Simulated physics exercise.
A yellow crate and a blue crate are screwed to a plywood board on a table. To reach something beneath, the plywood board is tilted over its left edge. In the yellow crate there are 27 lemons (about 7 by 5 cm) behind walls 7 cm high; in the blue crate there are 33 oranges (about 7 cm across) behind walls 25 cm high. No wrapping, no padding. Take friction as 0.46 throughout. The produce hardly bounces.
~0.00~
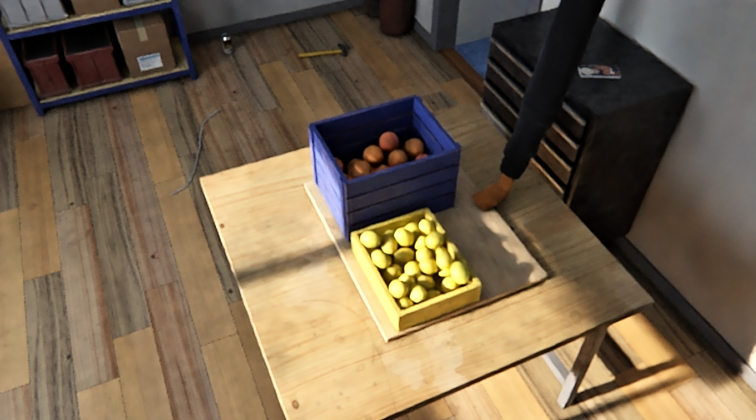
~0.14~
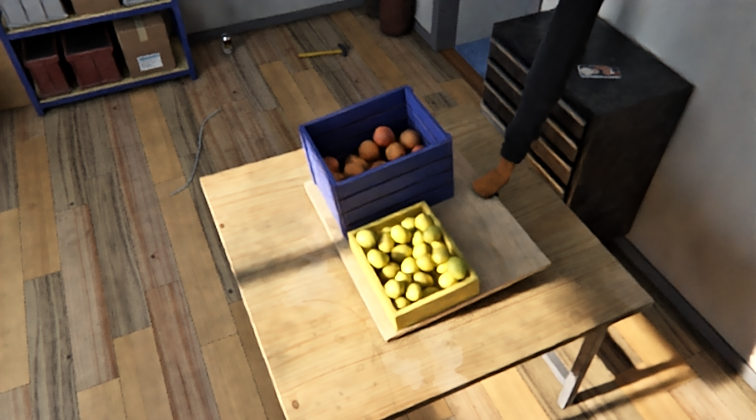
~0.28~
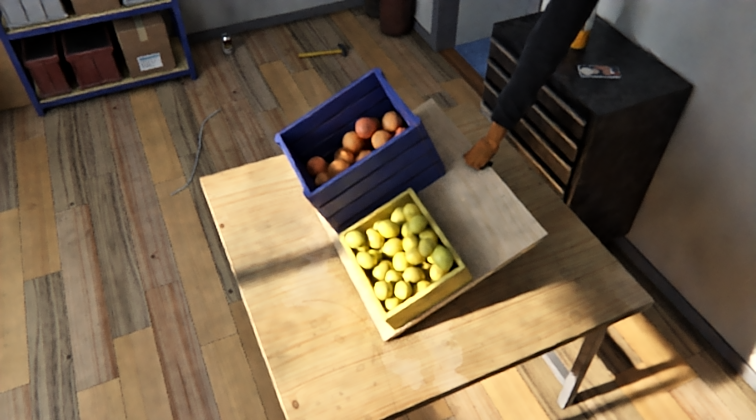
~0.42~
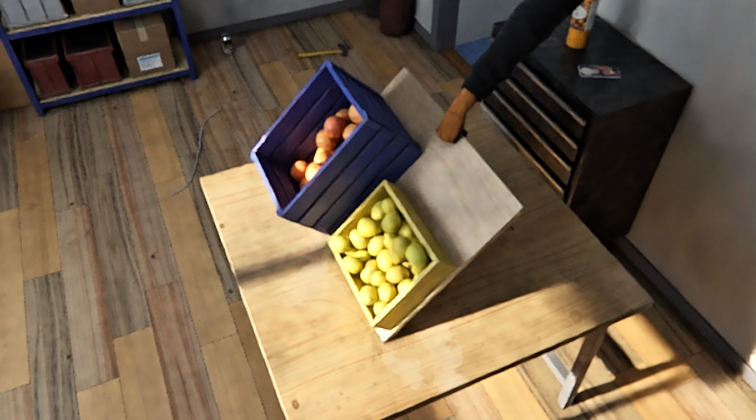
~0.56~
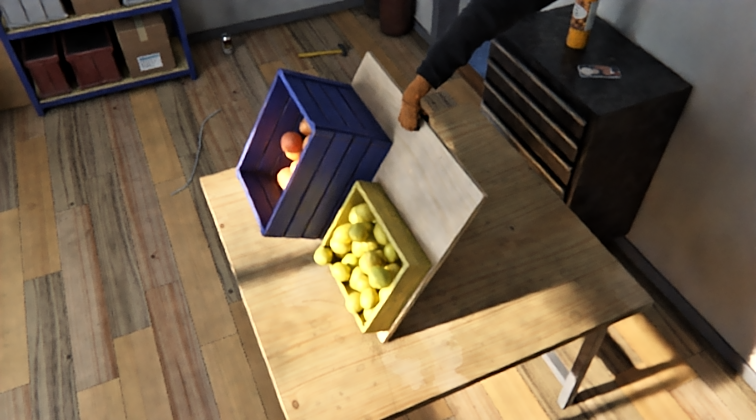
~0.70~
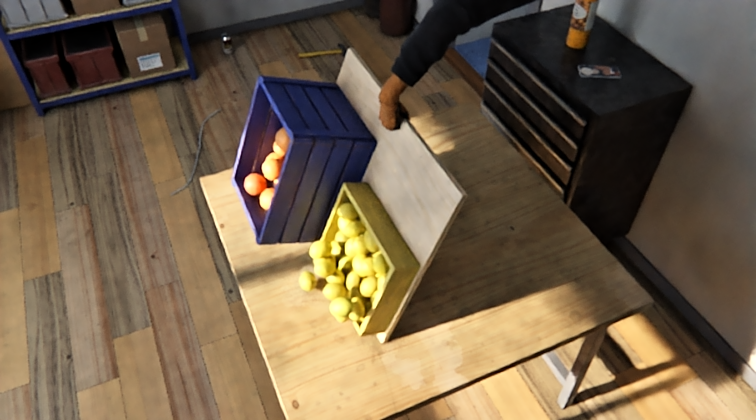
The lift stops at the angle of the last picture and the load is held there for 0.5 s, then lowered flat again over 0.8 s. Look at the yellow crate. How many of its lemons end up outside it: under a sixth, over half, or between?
Out of the yellow crate go between a sixth and a half of the lemons.
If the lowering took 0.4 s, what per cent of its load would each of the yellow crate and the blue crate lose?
Then yellow crate 30, blue crate 0 per cent.
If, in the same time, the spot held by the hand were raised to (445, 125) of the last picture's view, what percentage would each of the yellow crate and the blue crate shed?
Then yellow crate 10, blue crate 0 per cent.
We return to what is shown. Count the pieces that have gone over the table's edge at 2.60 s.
Roughly 5.
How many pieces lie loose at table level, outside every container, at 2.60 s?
Some 5 pieces.
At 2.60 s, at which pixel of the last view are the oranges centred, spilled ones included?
Near (362, 189).
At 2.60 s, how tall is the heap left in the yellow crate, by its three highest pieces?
Roughly 8 cm high.
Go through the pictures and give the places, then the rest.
In the first frame (each is followed by its nearest rim corner in this view), yellow crate, (402, 313); blue crate, (349, 182); 0° from level; none out.
The second frame shows yellow crate, (398, 313); blue crate, (338, 184); 7° from level.
The third frame shows yellow crate, (387, 316); blue crate, (311, 194); 24° from level.
The fourth frame shows yellow crate, (374, 322); blue crate, (283, 213); 44° from level.
The fifth frame shows yellow crate, (364, 328); blue crate, (265, 232); 61° from level.
The sixth frame shows yellow crate, (361, 331); blue crate, (259, 241); 68° from level; 6 out, the lowest lemon at (308, 281).
After 1.00 s, tilt 68°; yellow crate 18 in, 9 out and blue crate 32 in, 1 out.
After 1.38 s, tilt 59°; yellow crate 18 in, 9 out and blue crate 32 in, 1 out.
After 1.92 s, tilt 2°; yellow crate 18 in, 9 out and blue crate 32 in, 1 out.
Final count (at 2.60 s), yellow crate 18 in, 9 out and blue crate 32 in, 1 out. Asked share, 9 of 27, 33 per cent.
